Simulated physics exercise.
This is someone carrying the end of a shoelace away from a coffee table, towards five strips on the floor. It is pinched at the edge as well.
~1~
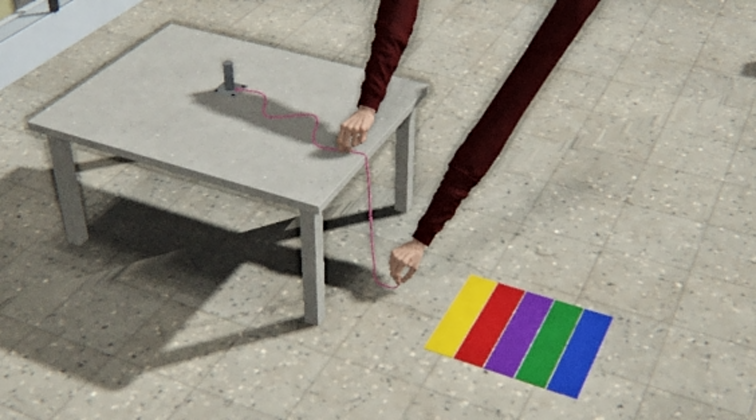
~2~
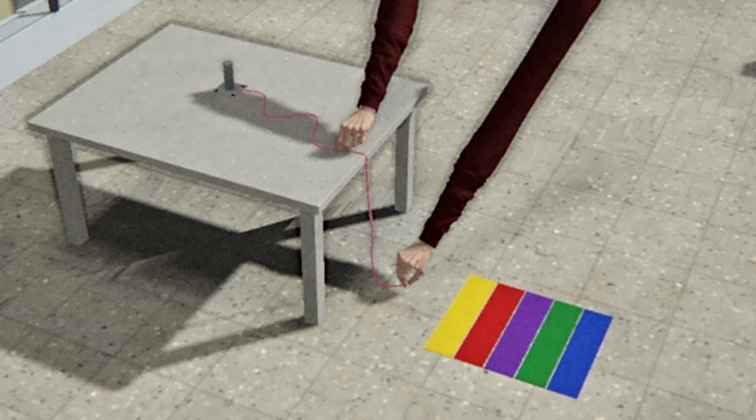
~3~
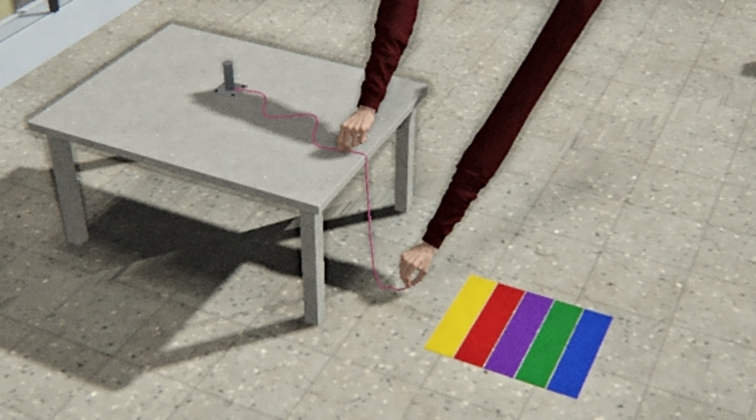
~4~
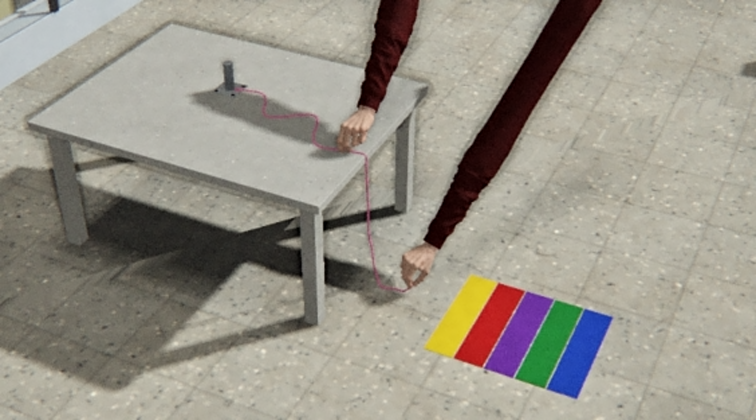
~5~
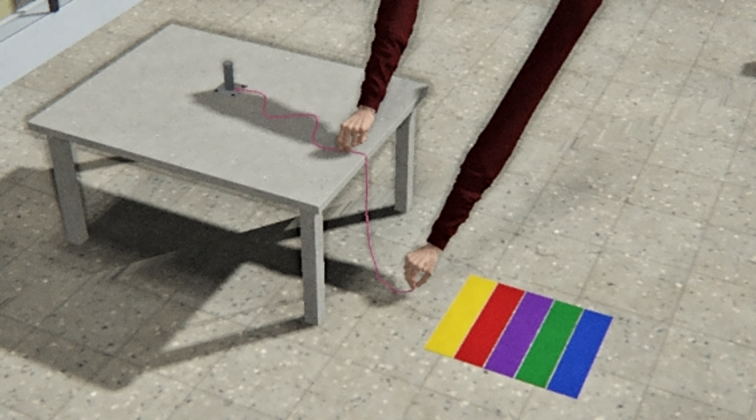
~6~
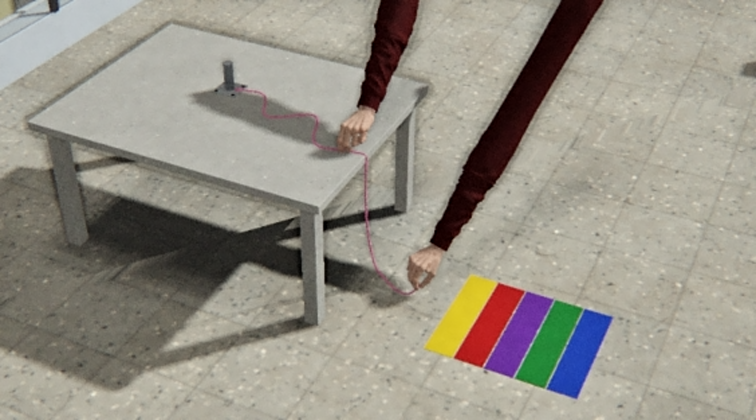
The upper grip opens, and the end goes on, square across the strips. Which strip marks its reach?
The end stops over the green strip.
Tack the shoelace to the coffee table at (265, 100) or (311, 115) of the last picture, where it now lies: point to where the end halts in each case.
In that order: (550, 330) and (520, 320).
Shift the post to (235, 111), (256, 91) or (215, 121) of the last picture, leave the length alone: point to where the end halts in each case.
About (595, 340), (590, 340) and (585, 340).
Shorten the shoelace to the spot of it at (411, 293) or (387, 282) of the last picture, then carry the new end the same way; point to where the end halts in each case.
In that order: (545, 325) and (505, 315).
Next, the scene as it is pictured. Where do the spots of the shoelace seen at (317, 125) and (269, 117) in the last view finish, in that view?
They go to (348, 133) and to (296, 113).
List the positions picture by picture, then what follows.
End (401, 282); yellow (446, 339); red (476, 348); purple (506, 358); green (537, 368); blue (569, 378), in the first frame.
End (408, 284); shoelace through (262, 94) (288, 116) (313, 135) (362, 154) (370, 211) (373, 268), in the second frame.
End (411, 285), in the third frame.
End (412, 285); shoelace through (262, 94) (288, 116) (313, 135) (362, 154) (368, 211) (375, 268), in the fourth frame.
End (416, 286), in the fifth frame.
End (419, 287); shoelace through (262, 94) (288, 116) (313, 135) (362, 154) (366, 210) (376, 268), in the sixth frame.
Soon after, end near (508, 315); over red.
Then, end near (539, 324); over green.
At full stretch, end near (558, 330); over green. It gets as far as the green strip.
